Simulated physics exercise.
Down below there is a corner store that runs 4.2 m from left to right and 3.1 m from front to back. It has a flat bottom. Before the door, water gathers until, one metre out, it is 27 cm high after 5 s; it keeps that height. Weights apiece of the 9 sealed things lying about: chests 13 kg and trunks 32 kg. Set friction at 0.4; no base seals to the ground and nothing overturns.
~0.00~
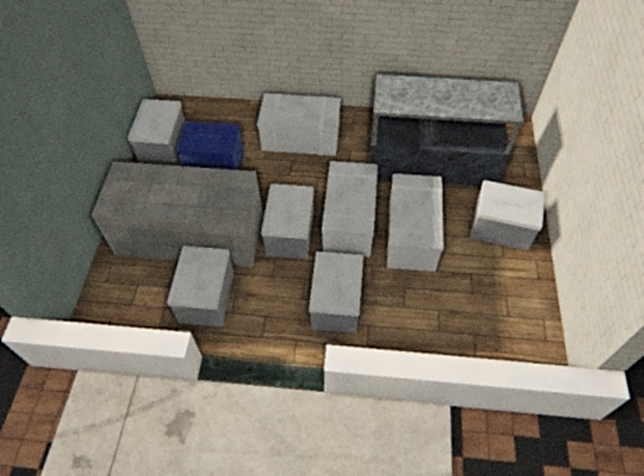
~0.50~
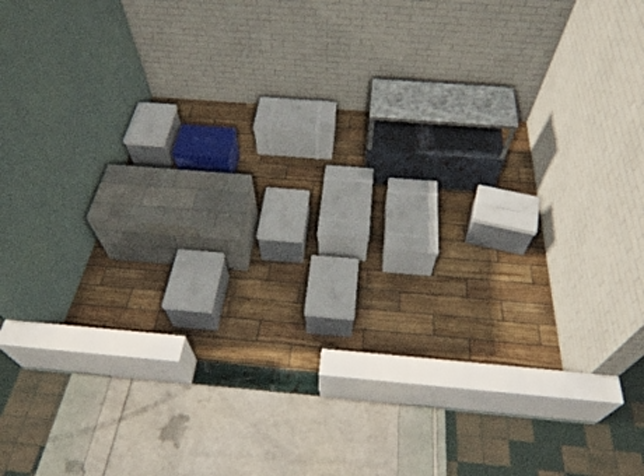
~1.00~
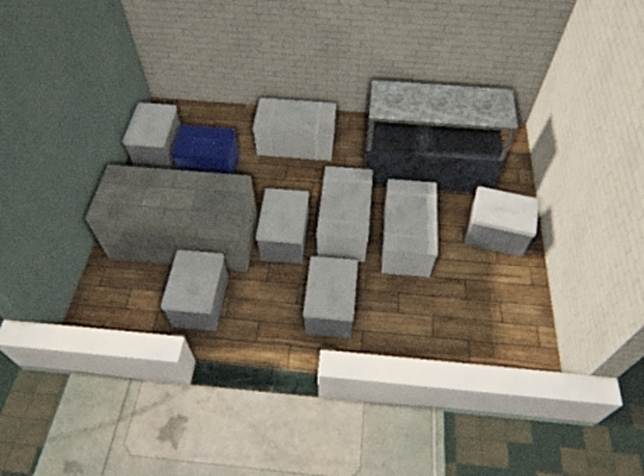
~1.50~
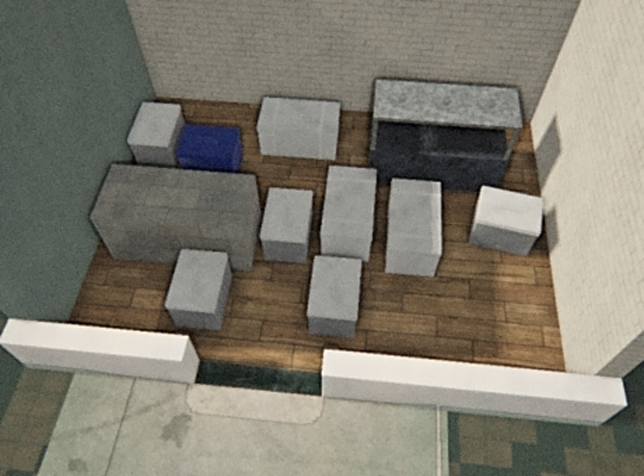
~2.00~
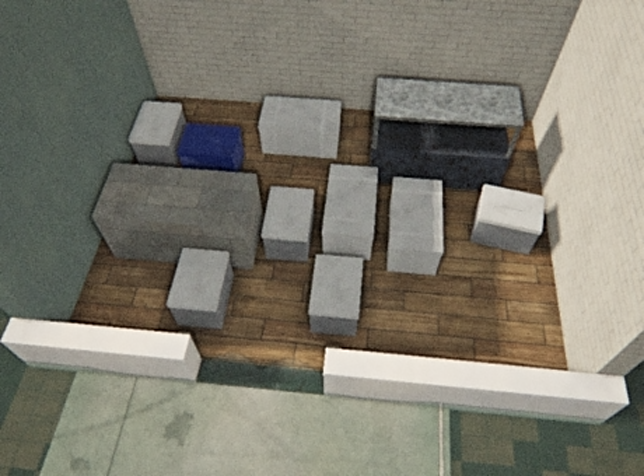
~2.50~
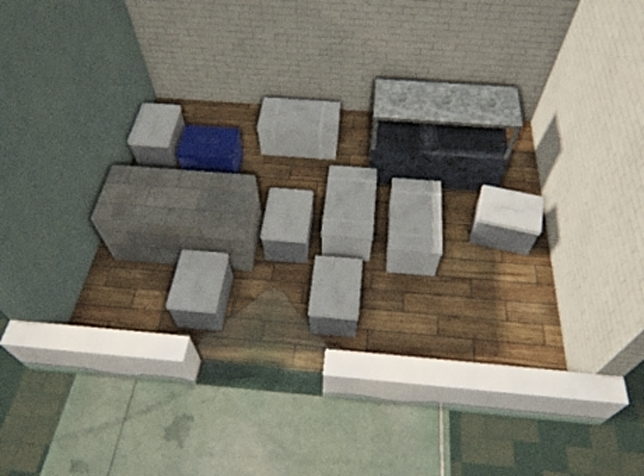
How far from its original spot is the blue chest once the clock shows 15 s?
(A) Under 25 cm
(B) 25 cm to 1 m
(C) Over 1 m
B, 25 cm to 1 m.
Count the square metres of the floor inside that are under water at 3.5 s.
Near 1.5 m2 in all.
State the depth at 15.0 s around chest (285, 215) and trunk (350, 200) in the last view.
I'd estimate 22 cm for the first and 15 cm for the second.
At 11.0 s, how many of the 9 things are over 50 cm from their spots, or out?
At that moment it comes to 6.
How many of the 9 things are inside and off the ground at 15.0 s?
The number is 9.
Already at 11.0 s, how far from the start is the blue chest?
Some 50 cm from the start.
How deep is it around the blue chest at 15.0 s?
Near 24 cm deep.
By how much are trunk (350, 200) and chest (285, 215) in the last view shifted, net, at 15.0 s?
120 cm and 140 cm respectively.
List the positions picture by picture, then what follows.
The first picture shows the blue chest at (209, 138), on the bottom; 0.0 m2 under water; 0 of 9 have shifted.
The second picture shows the blue chest at (204, 141) rests on the ground; 0.0 m2 under water; 0 of 9 have shifted.
The third picture shows the blue chest at (204, 141) rests on the ground; 0.0 m2 under water; 0 of 9 have shifted.
The fourth picture shows the blue chest at (208, 141), on the bottom; water covers 0.0 m2; 0 of 9 have shifted.
The fifth picture shows the blue chest at (209, 140) rests on the ground; 0.0 m2 under water; 0 of 9 have shifted.
The sixth picture shows the blue chest at (208, 141) rests on the ground; water covers 0.5 m2; 0 of 9 have shifted.
After 3.5 s the blue chest is near (208, 141), 0.0 m from its start, aground; 0 afloat.
After 6.8 s the blue chest is near (195, 139), 0.1 m from its start, aground; 3 afloat.
After 11.0 s the blue chest is near (165, 163), 0.5 m from its start, afloat; 9 afloat.
After 15.0 s the blue chest is near (150, 154), 0.6 m from its start, afloat; 9 afloat.
